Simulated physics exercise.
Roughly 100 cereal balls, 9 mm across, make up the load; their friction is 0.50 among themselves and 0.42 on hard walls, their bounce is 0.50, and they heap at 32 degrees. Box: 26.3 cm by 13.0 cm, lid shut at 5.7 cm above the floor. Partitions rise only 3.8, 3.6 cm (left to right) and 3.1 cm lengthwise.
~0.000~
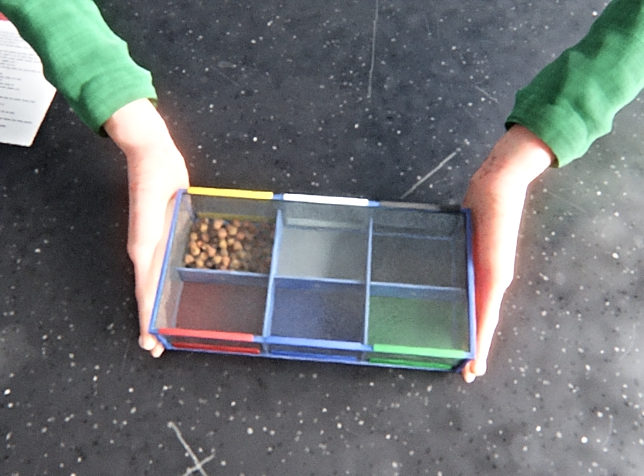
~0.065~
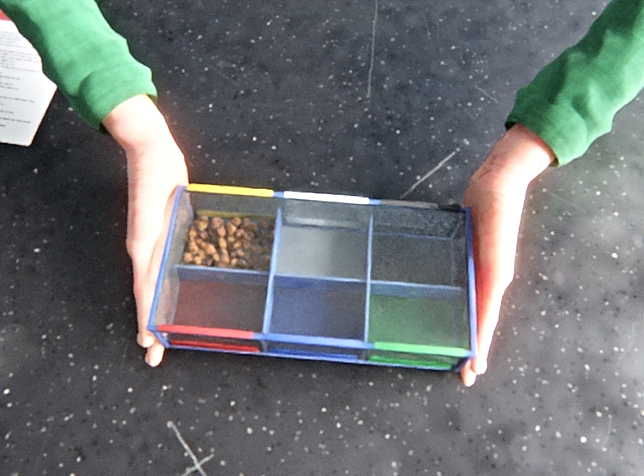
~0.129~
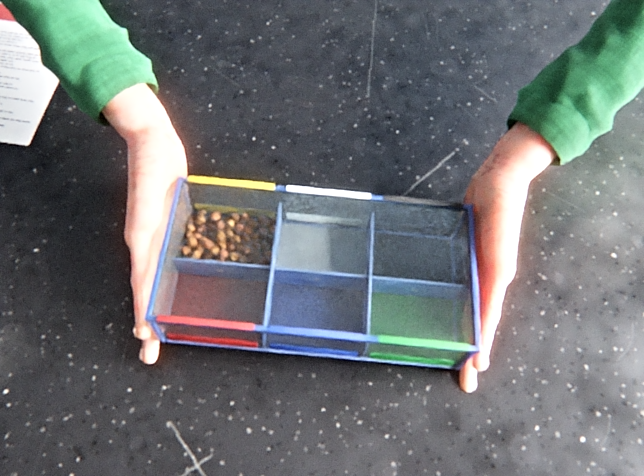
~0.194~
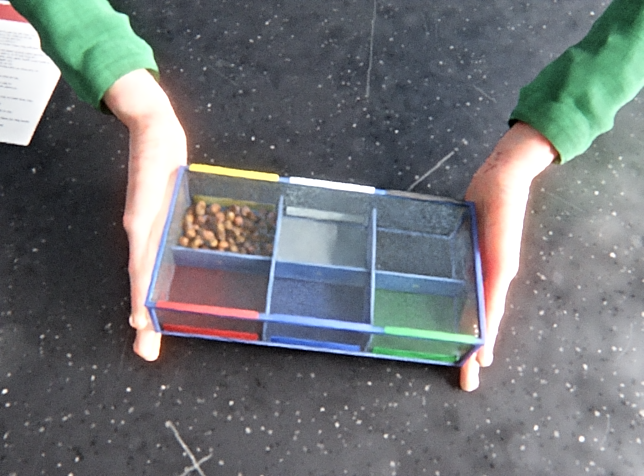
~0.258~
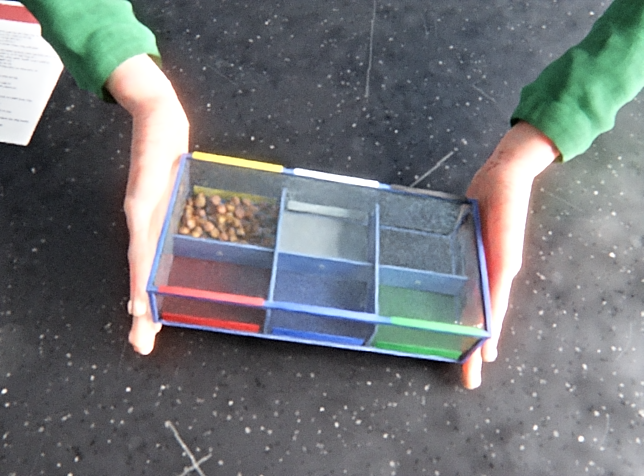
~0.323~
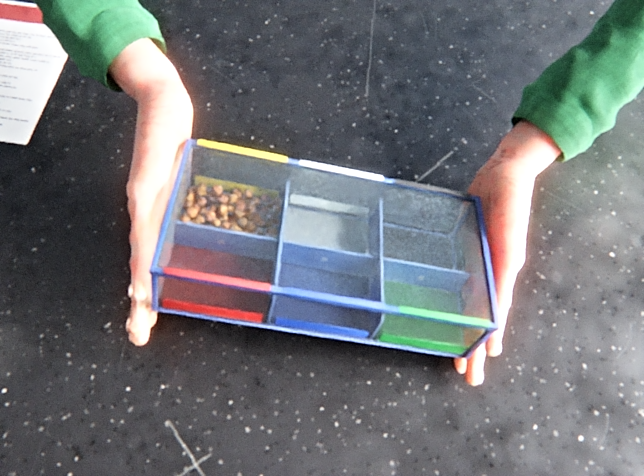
Two hands in green sleeves tilting a clear six-compartment box on a dark speckled surface, small brown balls sitting in the yellow-edged section.
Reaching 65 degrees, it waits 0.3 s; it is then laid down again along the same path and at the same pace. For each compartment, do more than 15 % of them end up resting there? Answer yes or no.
Red compartment: No, blue compartment: No, green compartment: No, yellow compartment: Yes, white compartment: No, black compartment: No.
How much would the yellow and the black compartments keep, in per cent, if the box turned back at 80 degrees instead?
You'd see yellow with 90 % and black with 5 %.
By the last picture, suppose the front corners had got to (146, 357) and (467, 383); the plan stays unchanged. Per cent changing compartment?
About 5 per cent.
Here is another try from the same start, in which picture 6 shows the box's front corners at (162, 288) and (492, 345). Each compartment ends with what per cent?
Per cent at the finish: Red 0, blue 0, green 0, yellow 100, white 0, black 0.
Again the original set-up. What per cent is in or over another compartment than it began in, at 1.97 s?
Approx. 0 in a hundred.
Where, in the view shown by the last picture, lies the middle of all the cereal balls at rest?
(244, 239) or so.
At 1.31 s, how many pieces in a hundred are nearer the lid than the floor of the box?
Something like 0 percent of the pieces.
Then, at 1.31 s, tilt 65 degrees; yellow 100 %.
After 1.97 s, tilt 32 degrees; yellow 100 %.
Then, at 2.67 s, tilt 0 degrees; yellow 100 %.
In the end, at 3.0 s, red 0 %, blue 0 %, green 0 %, yellow 100 %, white 0 %, black 0 %.
